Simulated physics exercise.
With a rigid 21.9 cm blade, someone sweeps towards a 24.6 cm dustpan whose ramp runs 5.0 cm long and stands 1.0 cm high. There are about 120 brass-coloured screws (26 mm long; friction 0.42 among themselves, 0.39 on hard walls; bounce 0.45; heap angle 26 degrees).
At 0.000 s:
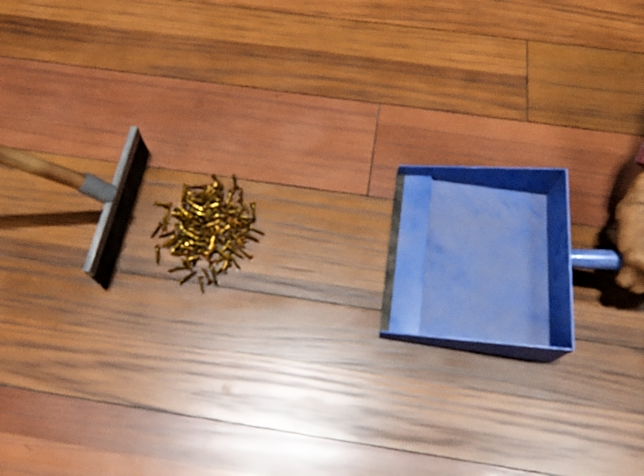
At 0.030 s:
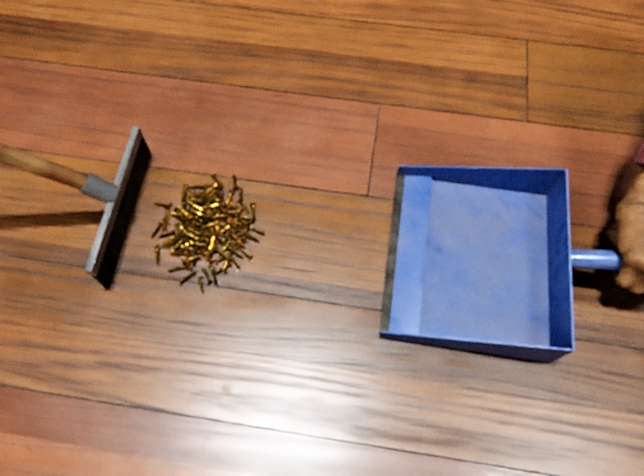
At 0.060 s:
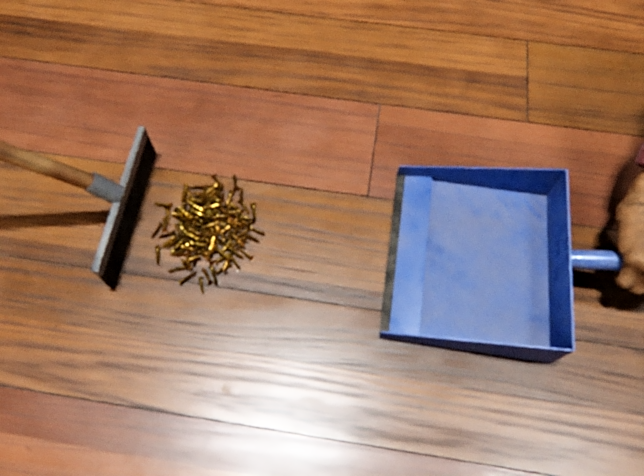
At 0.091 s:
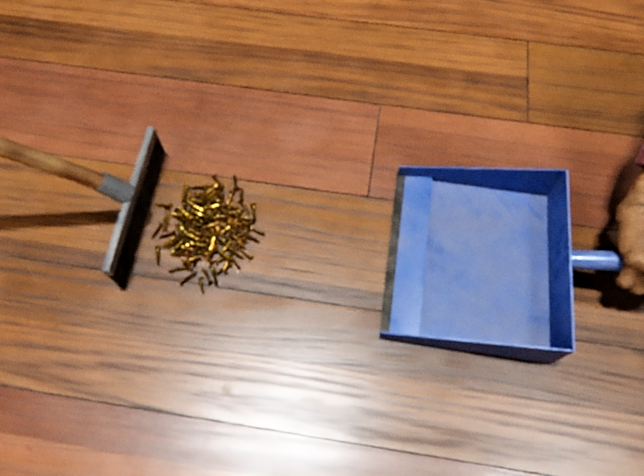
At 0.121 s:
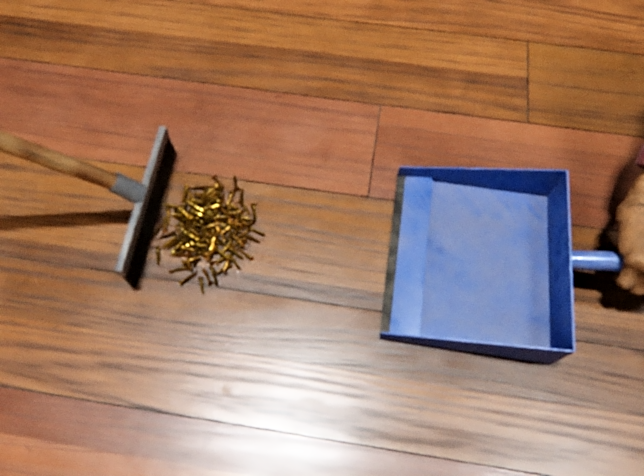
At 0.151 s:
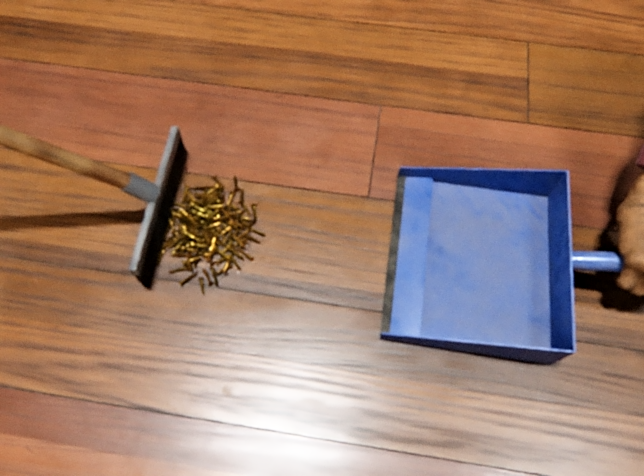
A flat blade on a wooden handle slid slowly rightward across the wooden floor and began nudging the near edge of a small heap of brass-coloured screws, while a hand held a blue dustpan still.
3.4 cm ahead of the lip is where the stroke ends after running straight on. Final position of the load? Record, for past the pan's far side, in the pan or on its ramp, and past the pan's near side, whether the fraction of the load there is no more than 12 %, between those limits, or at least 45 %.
Far side: No more than 12 %; pan: Between the limits; near side: No more than 12 %.
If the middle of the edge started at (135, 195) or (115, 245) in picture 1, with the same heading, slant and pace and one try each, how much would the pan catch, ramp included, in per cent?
Estimates: 15 percent and 30 percent.
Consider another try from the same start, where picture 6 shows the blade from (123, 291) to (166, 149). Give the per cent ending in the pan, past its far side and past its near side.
That ends as pan 15, far 0, and near 15.
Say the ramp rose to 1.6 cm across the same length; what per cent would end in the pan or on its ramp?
Close to 20 per cent then.
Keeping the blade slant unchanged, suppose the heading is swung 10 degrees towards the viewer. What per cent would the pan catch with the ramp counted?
Roughly 30 per cent.
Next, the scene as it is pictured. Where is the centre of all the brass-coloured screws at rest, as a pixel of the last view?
Near (386, 226).
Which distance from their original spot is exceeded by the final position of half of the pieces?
Around 26 centimetres.
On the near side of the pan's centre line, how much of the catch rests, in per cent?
Something like 30 in a hundred.
Then, at 0.41 s, middle of the blade 18 cm from the lip; 0 % over the lip, far side 0 %, near side 0 %.
After 0.59 s, middle of the blade 8 cm from the lip; 0 % over the lip, far side 5 %, near side 0 %.
After 0.88 s, middle of the blade 4 cm from the lip; 25 % over the lip, far side 5 %, near side 5 %.
In the end, at 1.7 s, far side 5 %, pan 25 %, near side 5 %, in front of the lip or behind the blade 65 %.
